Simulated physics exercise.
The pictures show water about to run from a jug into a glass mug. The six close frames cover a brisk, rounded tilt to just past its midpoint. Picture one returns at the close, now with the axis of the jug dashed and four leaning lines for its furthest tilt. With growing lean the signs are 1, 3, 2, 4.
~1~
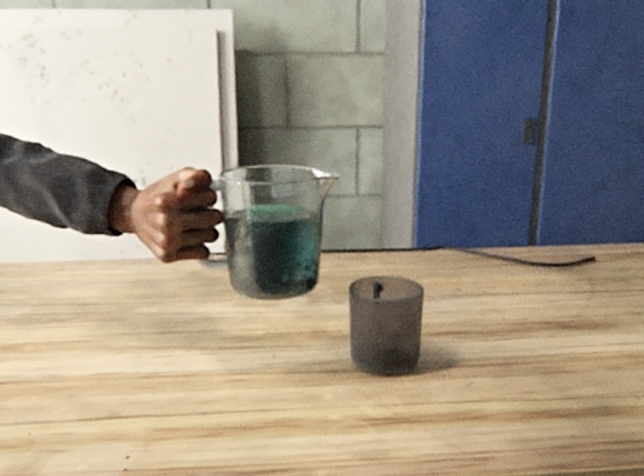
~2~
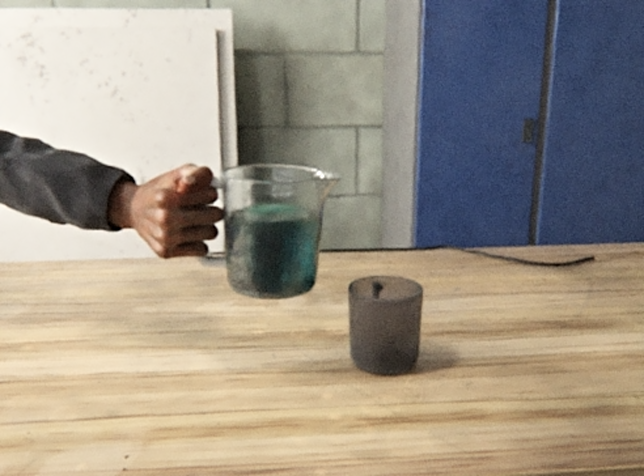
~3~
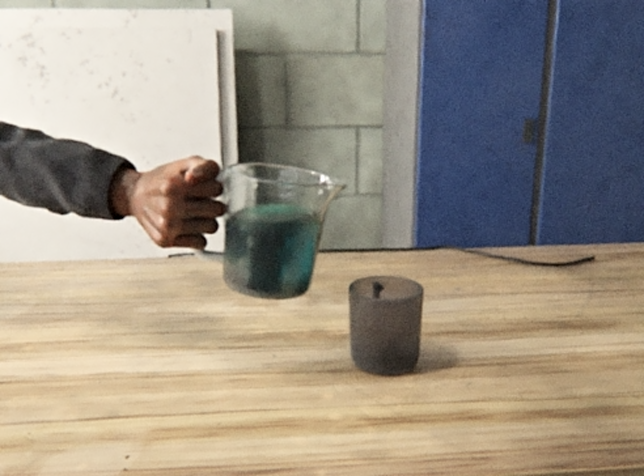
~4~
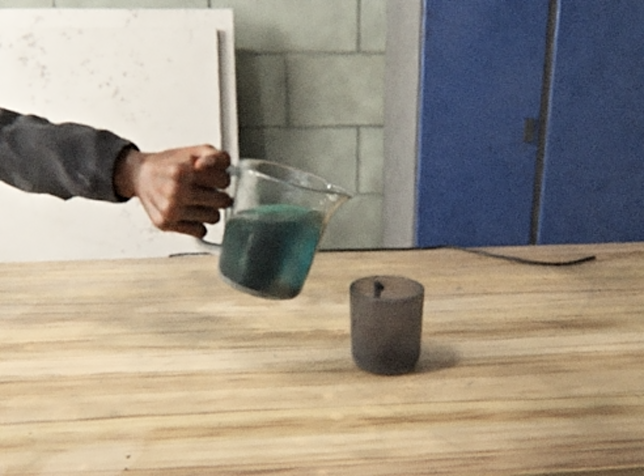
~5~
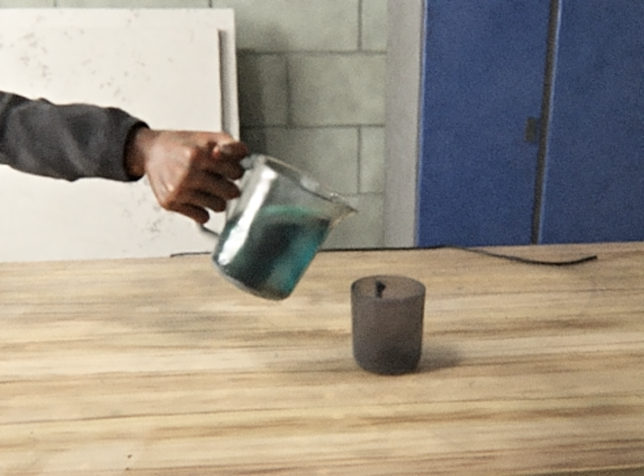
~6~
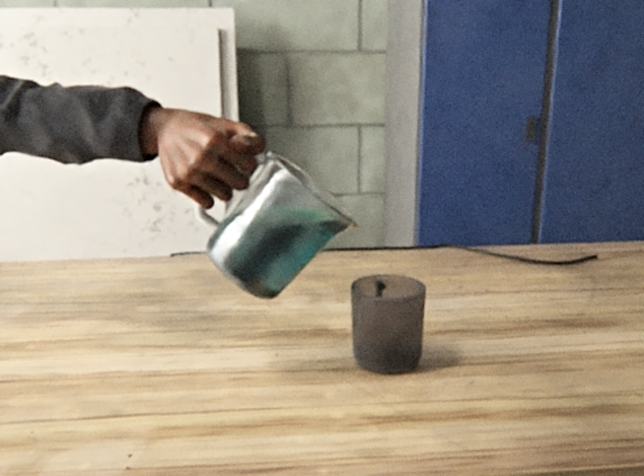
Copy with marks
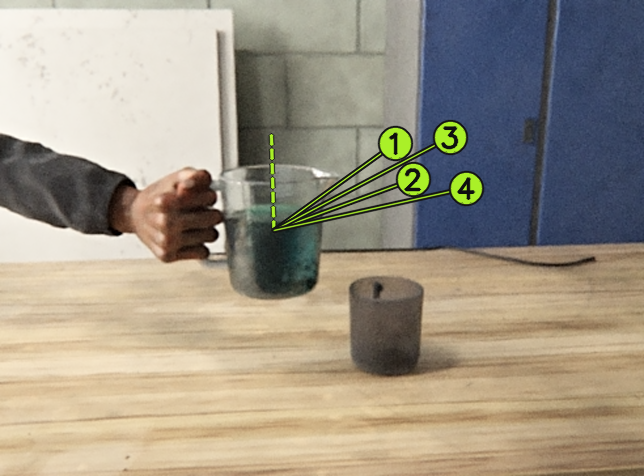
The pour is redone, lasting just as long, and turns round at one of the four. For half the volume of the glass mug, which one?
It is 3.
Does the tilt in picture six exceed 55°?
No, it does not.
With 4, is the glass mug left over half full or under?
Over.
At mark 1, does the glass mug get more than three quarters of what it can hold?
No, less.
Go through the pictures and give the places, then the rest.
Upright, lip at (338, 175); rim of the glass mug round (386, 287); nothing has left yet, in the first picture.
Tipped about 2°, lip at (339, 177); nothing has left yet, in the second picture.
Tipped about 8°, lip at (345, 185); nothing has left yet, in the third picture.
Tipped about 17°, lip at (351, 196); nothing has left yet, in the fourth picture.
Tipped about 28°, lip at (357, 211); nothing has left yet, in the fifth picture.
Tipped about 40°, lip at (359, 226); nothing has left yet, in the sixth picture.
In lime, 1 at (381, 153); 2 at (397, 185); 3 at (435, 144); 4 at (449, 191).
With 1, the glass mug ends with about 29 % of what it can hold.
With 2, the glass mug ends with about 74 % of what it can hold.
With 3, the glass mug ends with about 52 % of what it can hold.
With 4, the glass mug ends with about 92 % of what it can hold; 5 % of the water is spilt.
